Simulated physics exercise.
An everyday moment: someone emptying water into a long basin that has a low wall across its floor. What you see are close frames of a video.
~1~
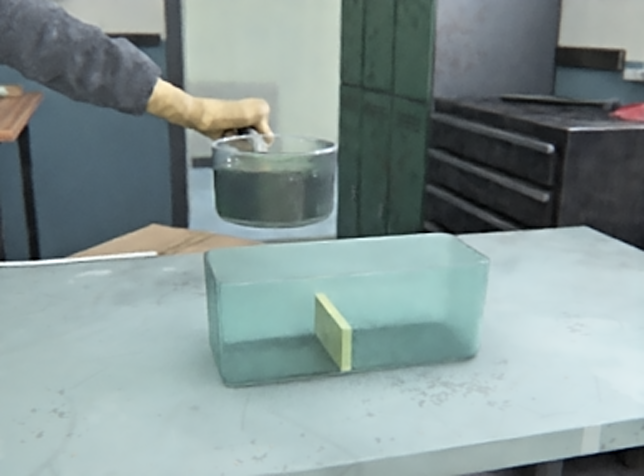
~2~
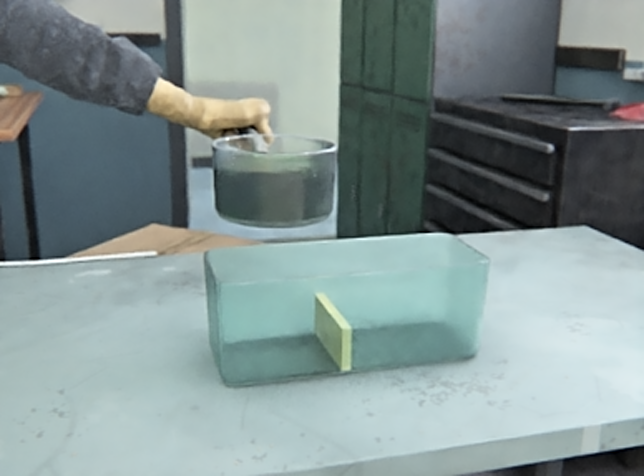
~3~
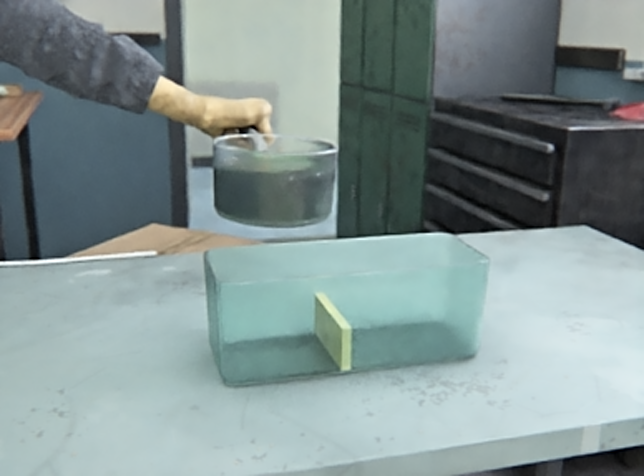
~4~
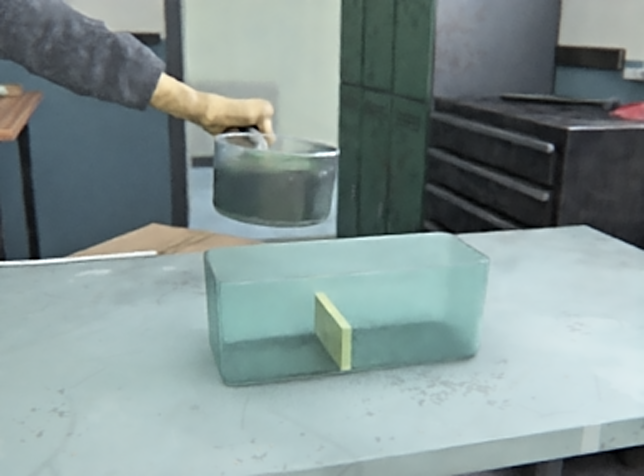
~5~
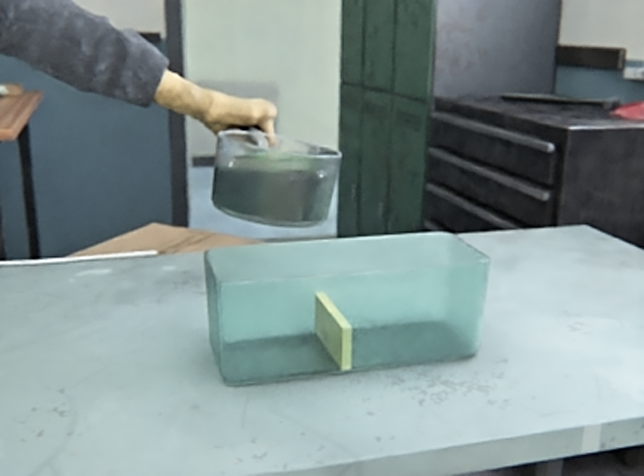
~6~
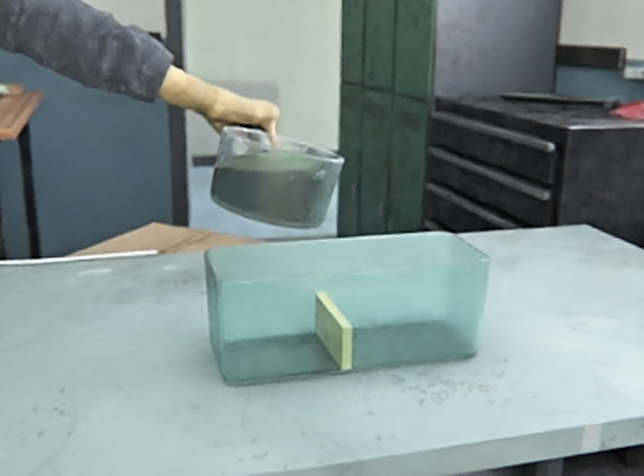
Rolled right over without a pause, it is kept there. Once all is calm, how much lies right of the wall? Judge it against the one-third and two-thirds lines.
I expect what gathers right of the wall to rise past two thirds.
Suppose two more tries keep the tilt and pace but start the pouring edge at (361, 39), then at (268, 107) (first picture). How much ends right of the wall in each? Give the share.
Try one: 95 %; try two: 35 %.
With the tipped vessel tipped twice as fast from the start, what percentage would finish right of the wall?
Roughly 90 per cent ends up there.
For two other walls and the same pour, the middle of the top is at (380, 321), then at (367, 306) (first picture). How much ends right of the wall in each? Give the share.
First try 40 per cent, second try 55 per cent.
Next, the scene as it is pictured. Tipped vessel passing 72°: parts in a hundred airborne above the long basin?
Roughly 25 percent.
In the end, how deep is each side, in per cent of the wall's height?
Close to 10 for the left and 70 for the right.
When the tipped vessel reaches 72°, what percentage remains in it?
I'd put it near 60 %.
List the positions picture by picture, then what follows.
Tilt 0°; pouring edge (333, 144); surface from (216, 166) to (329, 161); the long basin's rim runs from (210, 268) to (470, 248); the wall's top is at (332, 311), in the first picture.
Tilt 1°; pouring edge (333, 145); surface from (216, 166) to (329, 162), in the second picture.
Tilt 2°; pouring edge (334, 146); surface from (217, 165) to (329, 162), in the third picture.
Tilt 5°; pouring edge (335, 149); surface from (216, 164) to (330, 162), in the fourth picture.
Tilt 9°; pouring edge (337, 153); surface from (217, 165) to (332, 162), in the fifth picture.
Tilt 15°; pouring edge (339, 159); surface from (218, 165) to (333, 162), in the sixth picture.
A moment on, the tilt is 72° and 61 per cent is still to pour, 0 is left of the wall and 13 right of it.
Next, the tilt is 104° and 12 per cent is still to pour, 4 is left of the wall and 78 right of it.
Then the tilt is 107° and 1 per cent is still to pour, 6 is left of the wall and 92 right of it.
Later the tilt is 107° and 0 per cent is still to pour, 6 is left of the wall and 94 right of it.
In the end 6 per cent lies left of the wall, 94 right of it and 0 outside.
